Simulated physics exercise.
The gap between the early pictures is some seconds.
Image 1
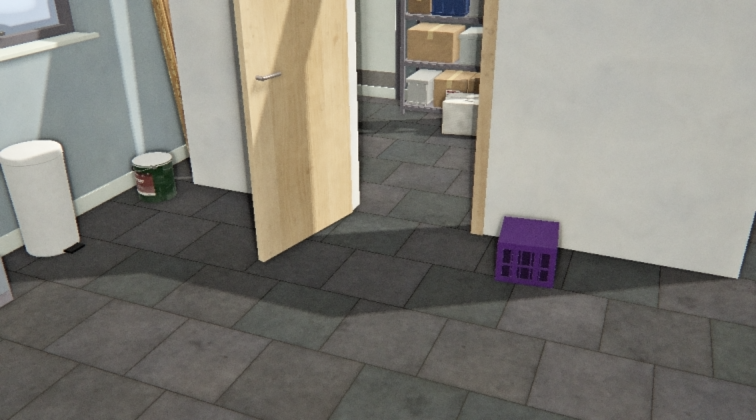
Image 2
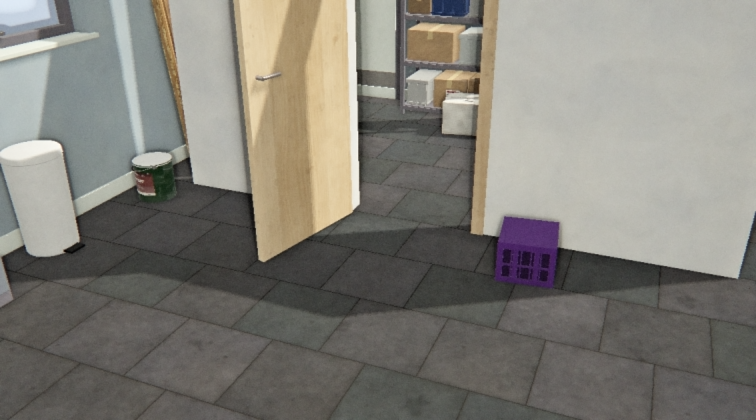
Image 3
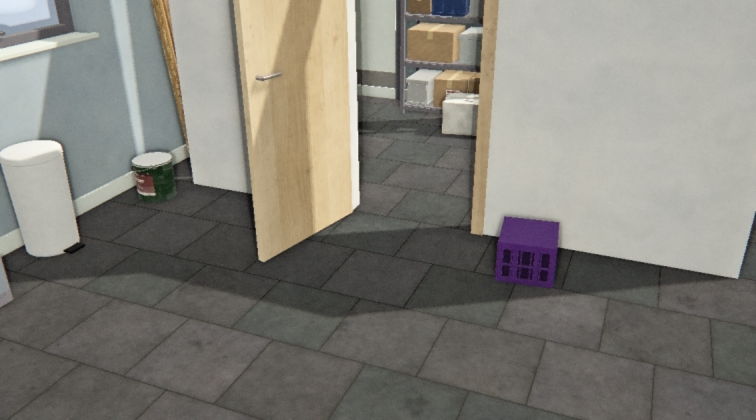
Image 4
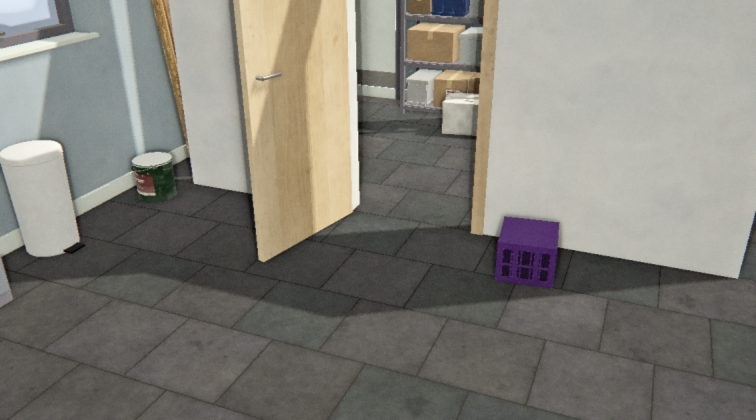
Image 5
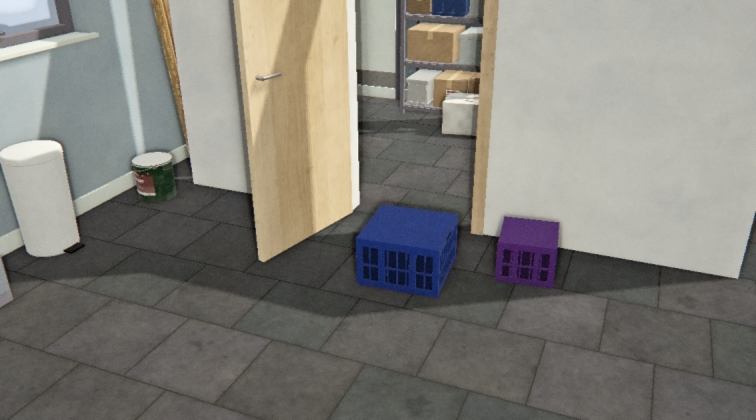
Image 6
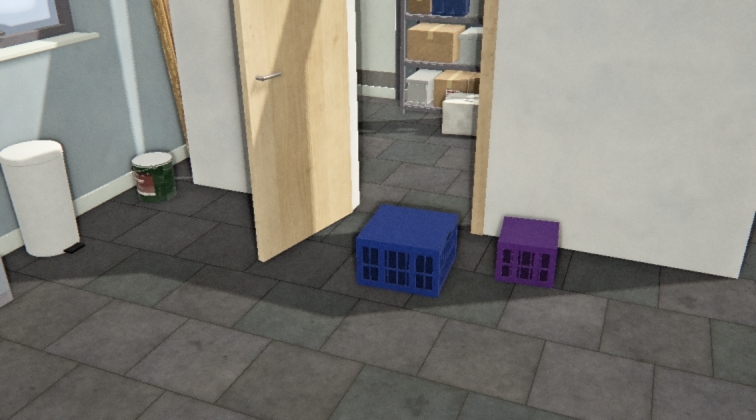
The clip opens on a wide-open wooden door, with a small purple crate against the wall to the right of the doorway and nothing moving. A larger blue container then appears on the floor before the opening, left of the crate, and everything stays still with both in view.
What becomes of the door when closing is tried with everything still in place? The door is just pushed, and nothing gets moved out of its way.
It halts short of its frame.
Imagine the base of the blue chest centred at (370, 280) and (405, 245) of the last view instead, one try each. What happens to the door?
First, it stops short; second, it is blocked.
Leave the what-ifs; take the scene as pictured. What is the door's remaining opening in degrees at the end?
About 60°.
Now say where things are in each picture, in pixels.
Door wide open and still; purple crate (528, 251), in the first frame.
Door wide open and still; purple crate (528, 251), in the second frame.
Door wide open and still; purple crate (528, 251), in the third frame.
Door wide open and still; purple crate (528, 251), in the fourth frame.
Door wide open and still; purple crate (528, 251), in the fifth frame.
Door wide open and still; blue chest (408, 249); purple crate (528, 251), in the sixth frame.
Then, 0.40 s after the last picture, open by 97°.
Then, 0.70 s after the last picture, open by 84°.
Then, 0.90 s after the last picture, open by 73°.
Then, 1.10 s after the last picture, open by 62°.
At rest, open by 61°; both in place. Seen from the same camera at the end, blue chest near (410, 249).
